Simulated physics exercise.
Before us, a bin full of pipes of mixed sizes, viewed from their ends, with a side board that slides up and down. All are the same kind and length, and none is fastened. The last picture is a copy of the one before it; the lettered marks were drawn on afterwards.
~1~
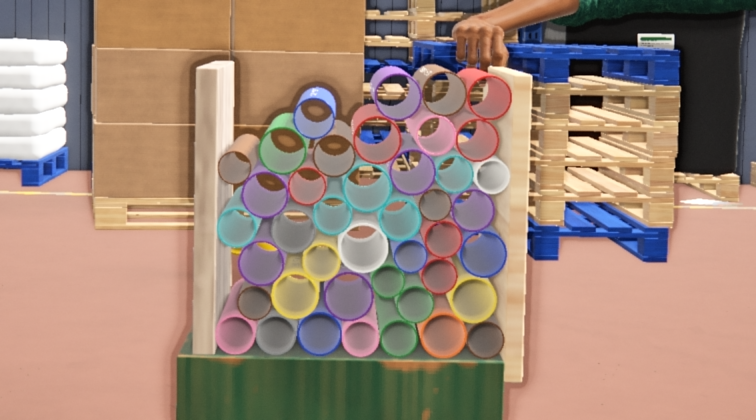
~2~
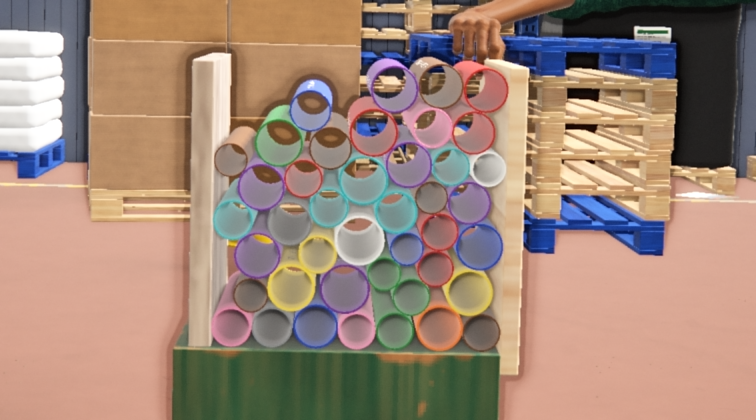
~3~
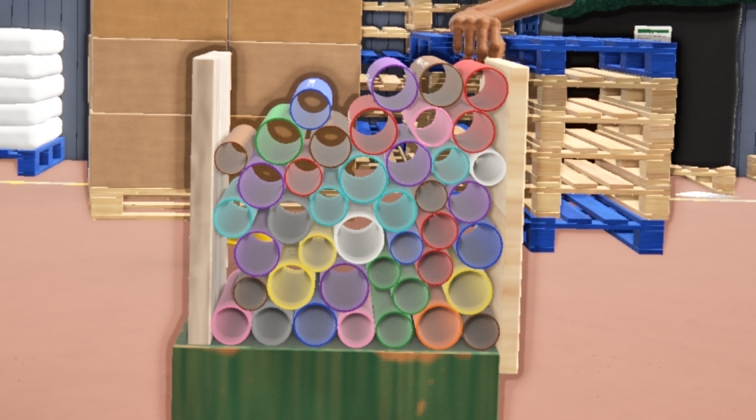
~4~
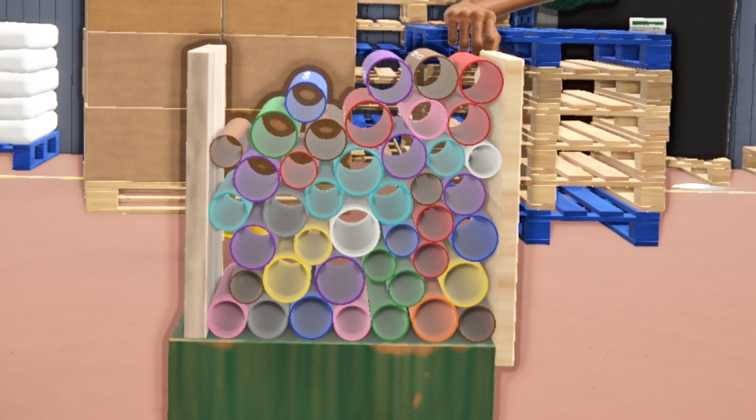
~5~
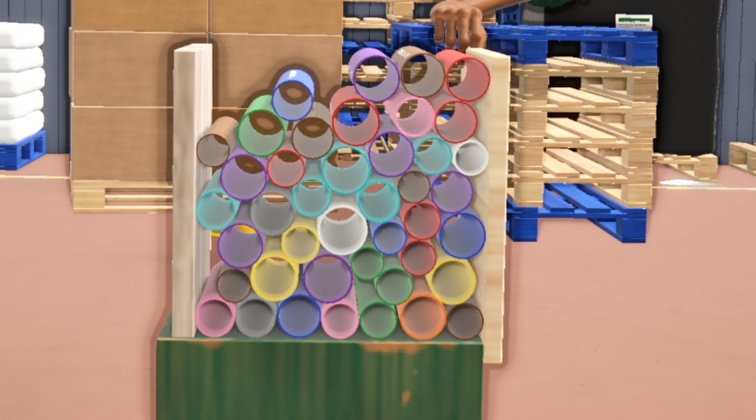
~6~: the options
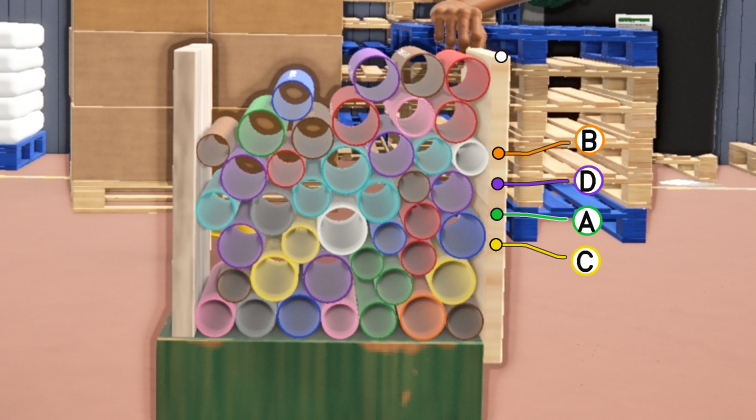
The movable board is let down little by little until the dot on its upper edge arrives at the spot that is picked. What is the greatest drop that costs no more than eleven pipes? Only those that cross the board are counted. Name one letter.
The answer is mark C.
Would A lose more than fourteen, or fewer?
Fewer than fourteen.
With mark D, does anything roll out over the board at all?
At D: Yes.
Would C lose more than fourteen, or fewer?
At C, fewer than fourteen.
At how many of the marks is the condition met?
The number is four.
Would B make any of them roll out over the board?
Yes, at B.
On the marked copy, A at (497, 214); B at (499, 153); C at (496, 245); D at (498, 184); the white dot at (502, 57).
Following C. Soon after the start, top of the board (489, 138).
Later, top of the board (486, 228).
In the end, top of the board (486, 244), about four out over the board.
As for the rest, A about four out over the board; B one out over the board; D one out over the board.
